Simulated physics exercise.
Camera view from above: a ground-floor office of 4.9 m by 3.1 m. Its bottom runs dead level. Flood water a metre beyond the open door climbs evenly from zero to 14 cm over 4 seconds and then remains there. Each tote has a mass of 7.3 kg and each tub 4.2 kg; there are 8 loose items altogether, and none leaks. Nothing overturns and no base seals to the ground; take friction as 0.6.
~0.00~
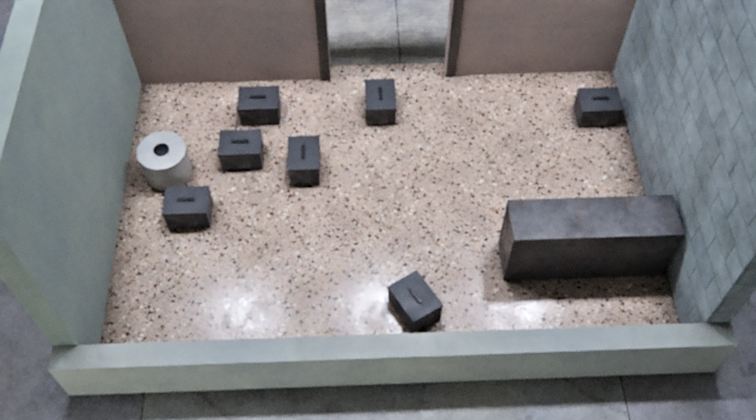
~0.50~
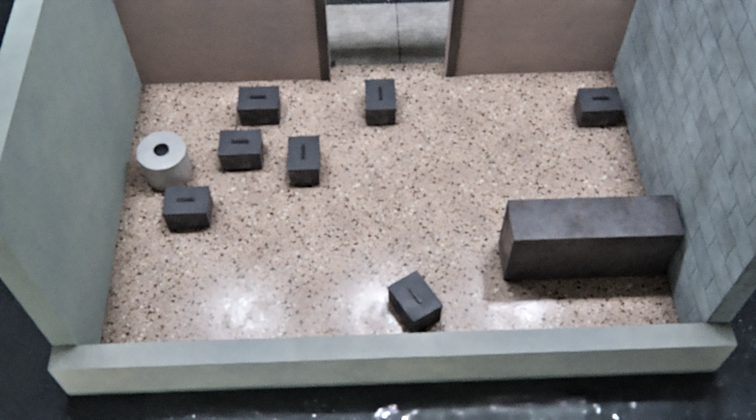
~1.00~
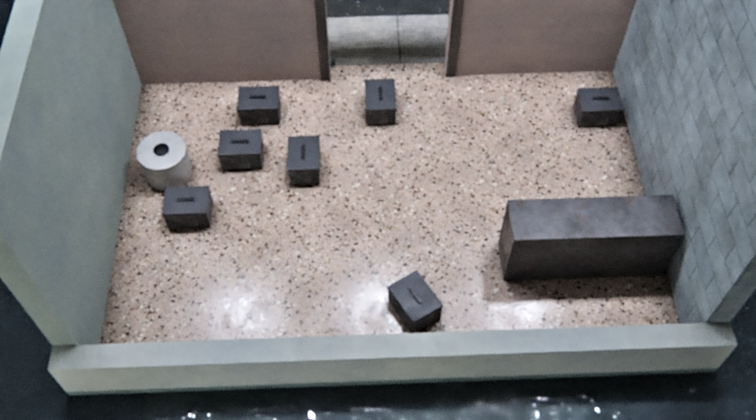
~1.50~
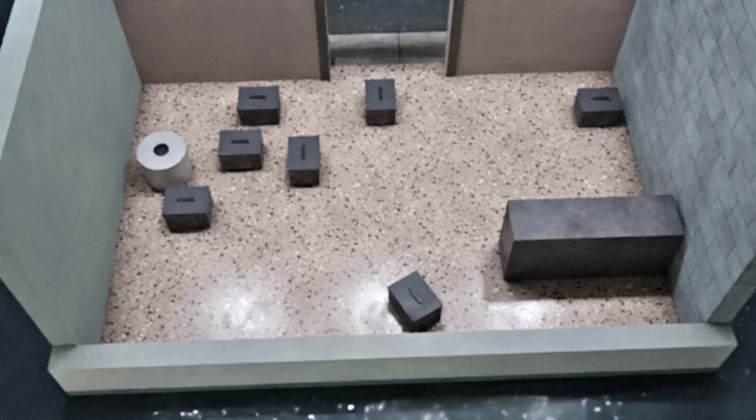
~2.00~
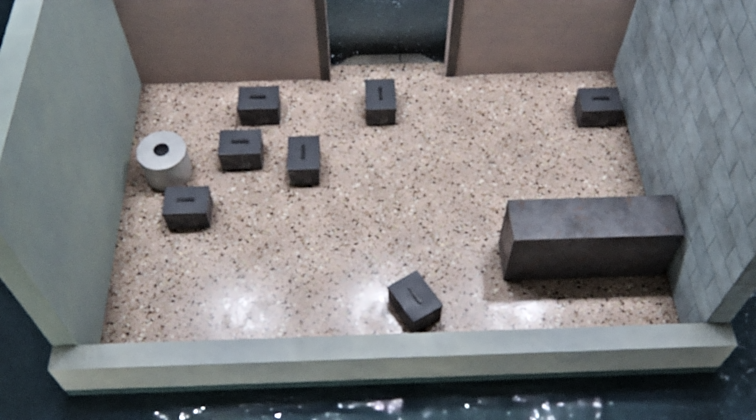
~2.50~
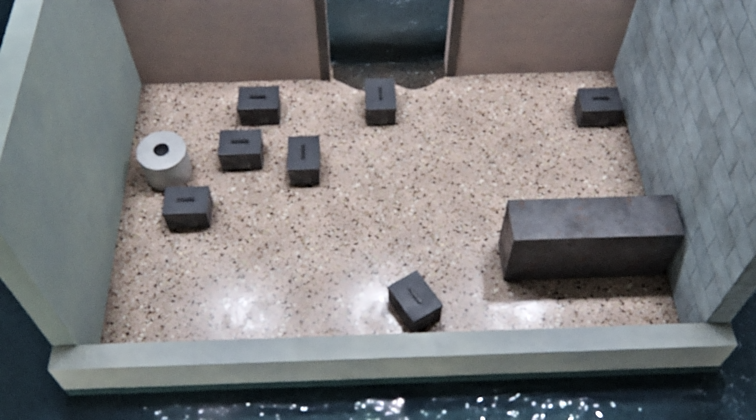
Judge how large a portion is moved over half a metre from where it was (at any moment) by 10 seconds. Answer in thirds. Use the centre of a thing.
Under a third.
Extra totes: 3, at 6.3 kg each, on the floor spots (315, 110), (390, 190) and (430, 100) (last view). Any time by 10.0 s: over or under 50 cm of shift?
Order as asked - falls below the limit, exceeds the limit, exceeds the limit.
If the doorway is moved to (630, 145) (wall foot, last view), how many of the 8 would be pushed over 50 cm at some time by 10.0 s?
In that case the number is 1.
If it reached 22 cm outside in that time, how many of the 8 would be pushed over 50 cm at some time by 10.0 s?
The answer would then be 5.
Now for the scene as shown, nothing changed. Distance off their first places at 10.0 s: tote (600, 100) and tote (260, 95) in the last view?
In that order: 0 cm, 0 cm.
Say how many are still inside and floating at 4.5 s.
At that time, 0.
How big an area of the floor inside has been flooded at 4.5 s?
Some 4.0 m2 of it.
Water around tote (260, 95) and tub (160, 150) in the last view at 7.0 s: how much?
Depths: Near 2 cm, then near 1 cm.
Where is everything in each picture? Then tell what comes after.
A tote at (303, 152) rests on the ground; a tub at (161, 150) rests on the ground; 0.0 m2 under water; 0 of 8 have shifted, in the first frame.
A tote at (303, 152) rests on the ground; a tub at (161, 150), on the bottom; water covers 0.0 m2; 0 of 8 have shifted, in the second frame.
A tote at (303, 152) rests on the ground; a tub at (161, 150), on the bottom; water covers 0.0 m2; 0 of 8 have shifted, in the third frame.
A tote at (303, 152), on the bottom; a tub at (161, 150), on the bottom; water covers 0.0 m2; 0 of 8 have shifted, in the fourth frame.
A tote at (303, 152), on the bottom; a tub at (161, 150), on the bottom; 0.0 m2 under water; 0 of 8 have shifted, in the fifth frame.
A tote at (303, 152) rests on the ground; a tub at (161, 150), on the bottom; water covers 0.1 m2; 0 of 8 have shifted, in the sixth frame.
After 3.5 s 0 of 8 are over 50 cm from their spots; 0 afloat.
After 4.5 s 0 of 8 are over 50 cm from their spots; 0 afloat.
After 7.0 s 2 of 8 are over 50 cm from their spots; 0 afloat.
After 10.0 s 2 of 8 are over 50 cm from their spots, and 2 have been at some point; 1 afloat.
